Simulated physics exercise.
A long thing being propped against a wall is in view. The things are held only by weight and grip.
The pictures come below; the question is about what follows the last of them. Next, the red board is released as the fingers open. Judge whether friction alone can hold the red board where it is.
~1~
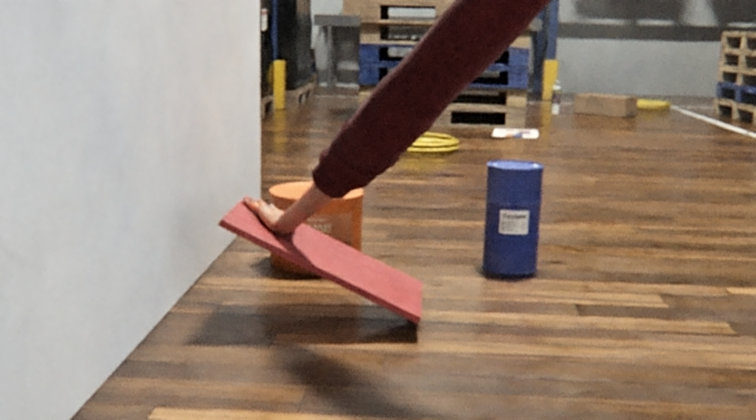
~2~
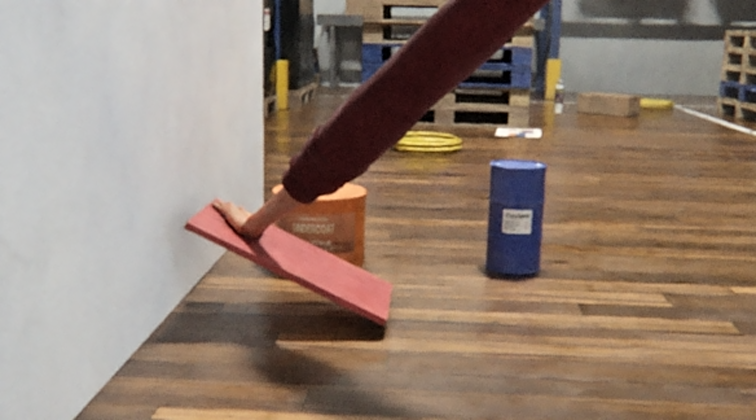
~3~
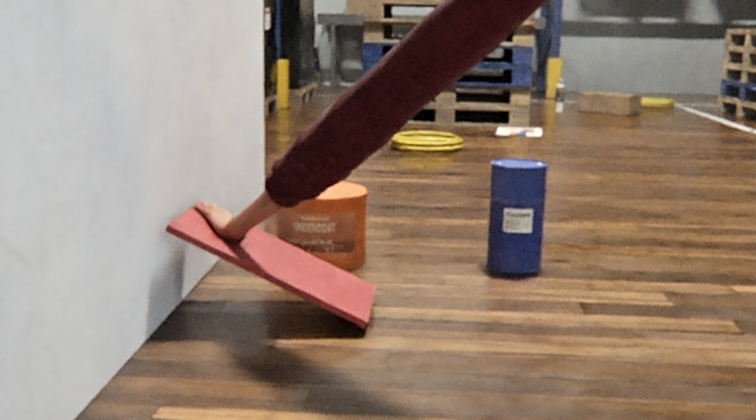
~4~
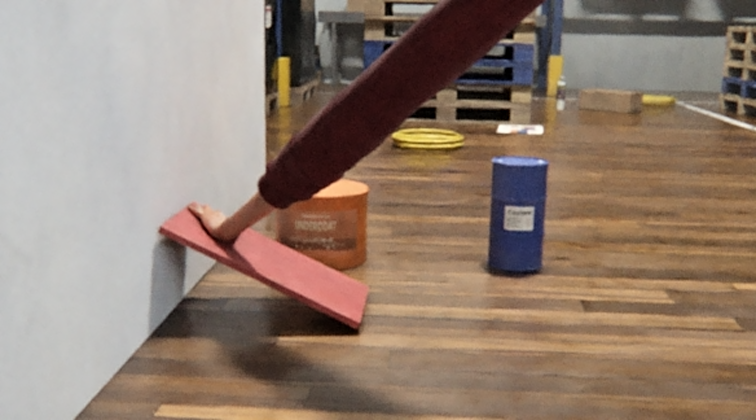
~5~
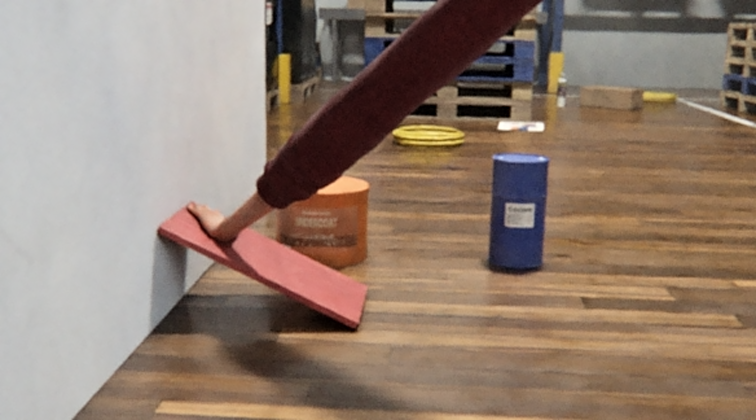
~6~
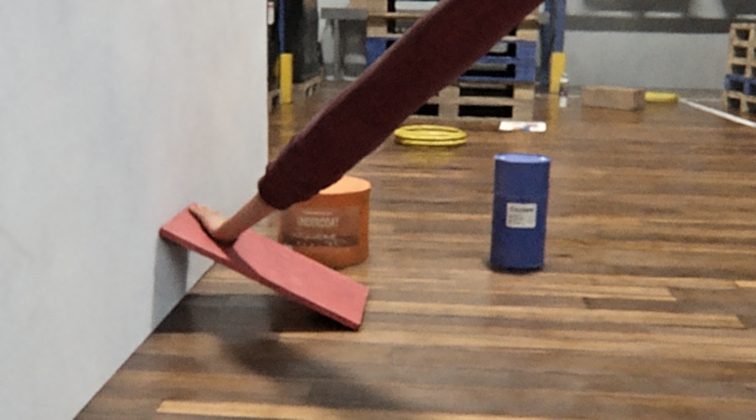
It glides down.
Then, 0.30 s after the last picture, red board 20° lower than it was left near (279, 295).
Then, 0.50 s after the last picture, red board 25° lower than it was left near (281, 304).
At rest, moved from the start, red board; the other 2 in place. Seen from the same camera at the end, red board near (281, 305). The board gives way.
